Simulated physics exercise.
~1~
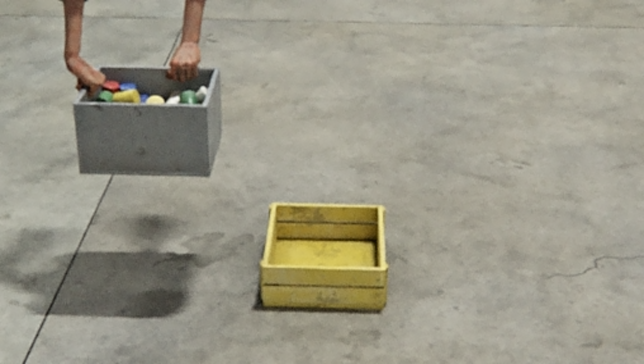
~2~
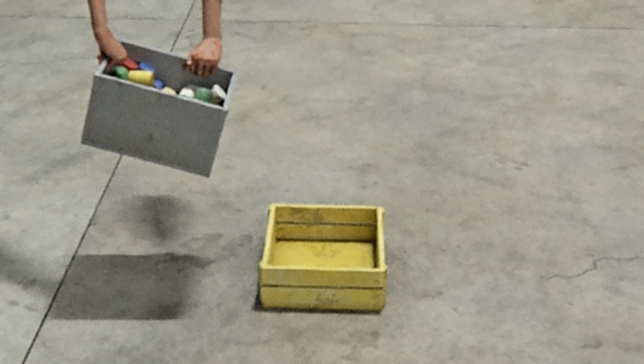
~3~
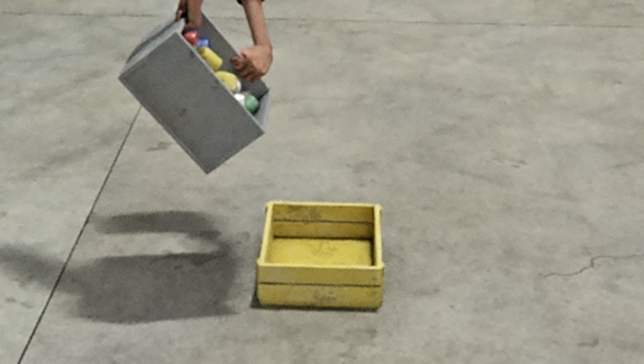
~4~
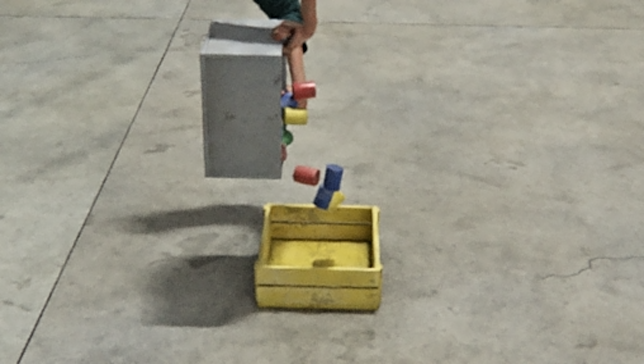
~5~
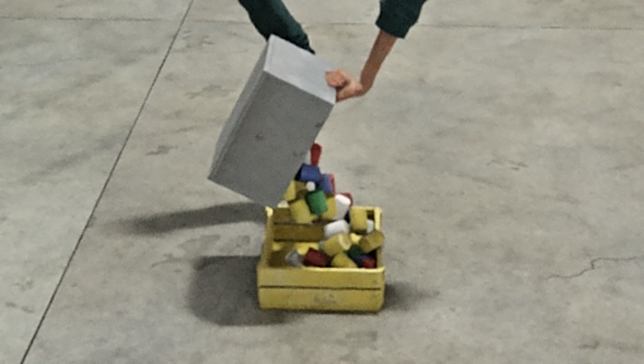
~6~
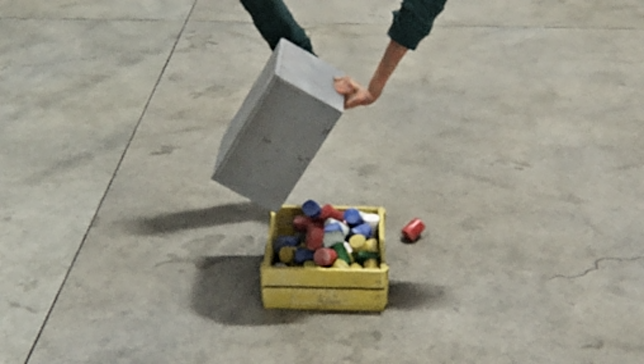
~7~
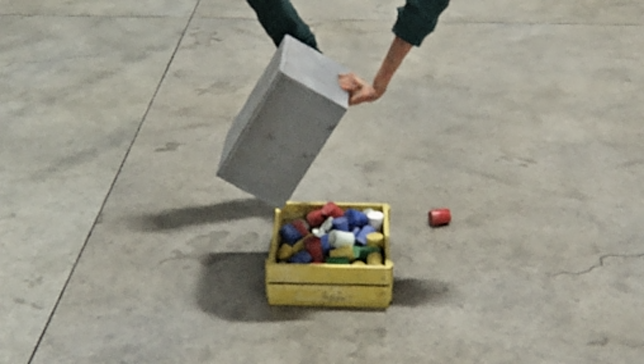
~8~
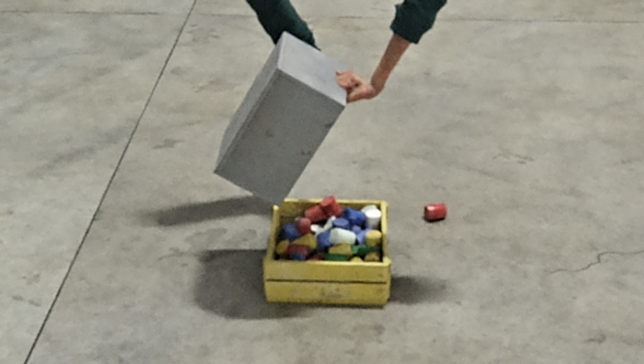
The clip shows two hands tipping a grey tote of small colourful cylinders to the right above a yellow tray on a concrete floor. The pieces tumble out and fill the tray, while one red piece lands outside and rests to its right, the tote still held tilted.
